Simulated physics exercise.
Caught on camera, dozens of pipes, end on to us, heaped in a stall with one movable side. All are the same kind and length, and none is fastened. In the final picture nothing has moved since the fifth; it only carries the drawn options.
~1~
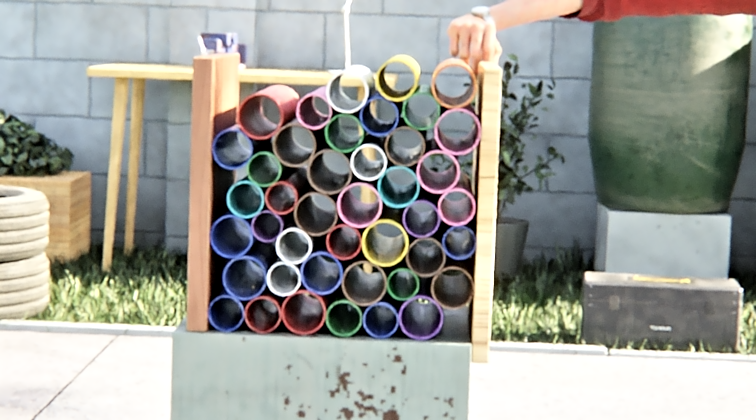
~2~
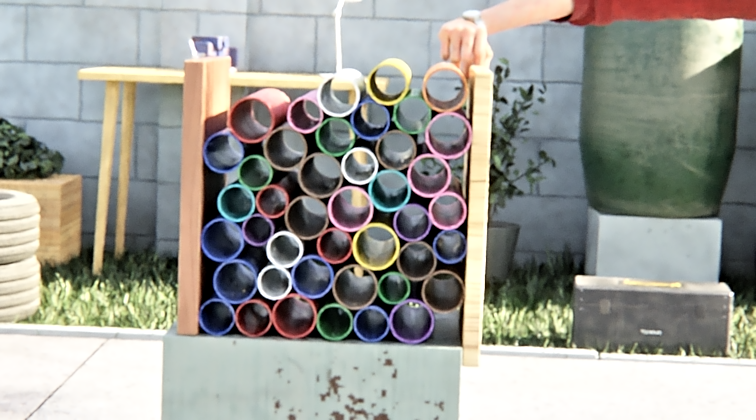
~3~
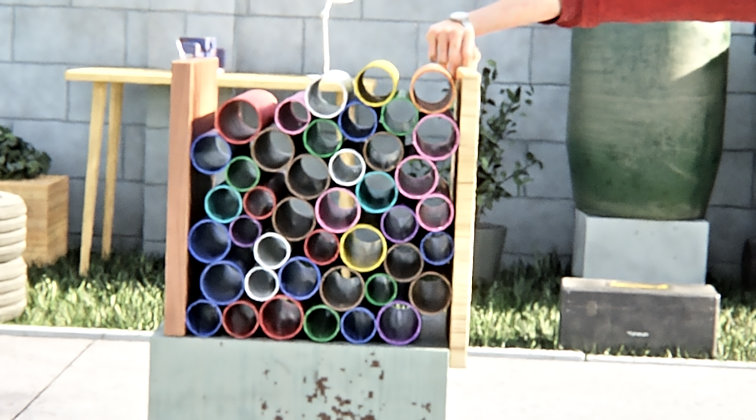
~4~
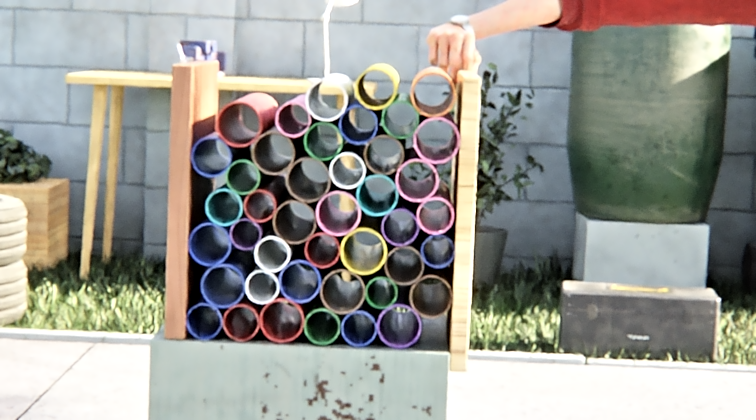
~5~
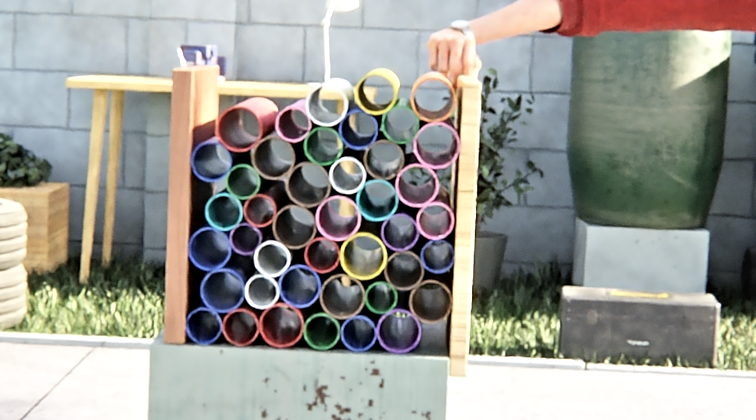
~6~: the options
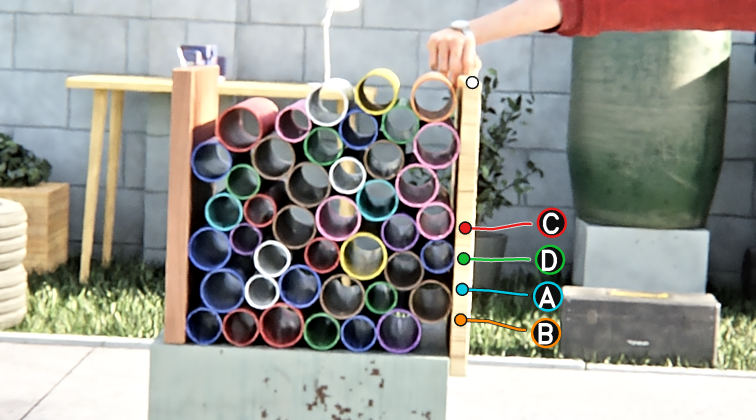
Colourful pipes stacked between wooden side boards shift slightly left in view as a hand keeps gripping the right board's top.
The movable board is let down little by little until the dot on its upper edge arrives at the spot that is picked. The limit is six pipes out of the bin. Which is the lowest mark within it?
The last mark within the limit is C.
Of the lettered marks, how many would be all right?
One of them.
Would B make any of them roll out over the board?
At B: Yes.
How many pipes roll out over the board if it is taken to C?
It comes to four.
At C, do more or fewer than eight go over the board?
At C, fewer than eight.
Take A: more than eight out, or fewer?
It loses more than eight.
On the marked copy, A at (462, 290); B at (461, 320); C at (465, 228); D at (464, 258); the white dot at (473, 83).
With C. Early on, top of the board (460, 146).
Further on, top of the board (457, 218).
At the end, top of the board (456, 227), four out over the board.
As for the rest, A more than six out over the board; B more than six out over the board; D more than six out over the board.
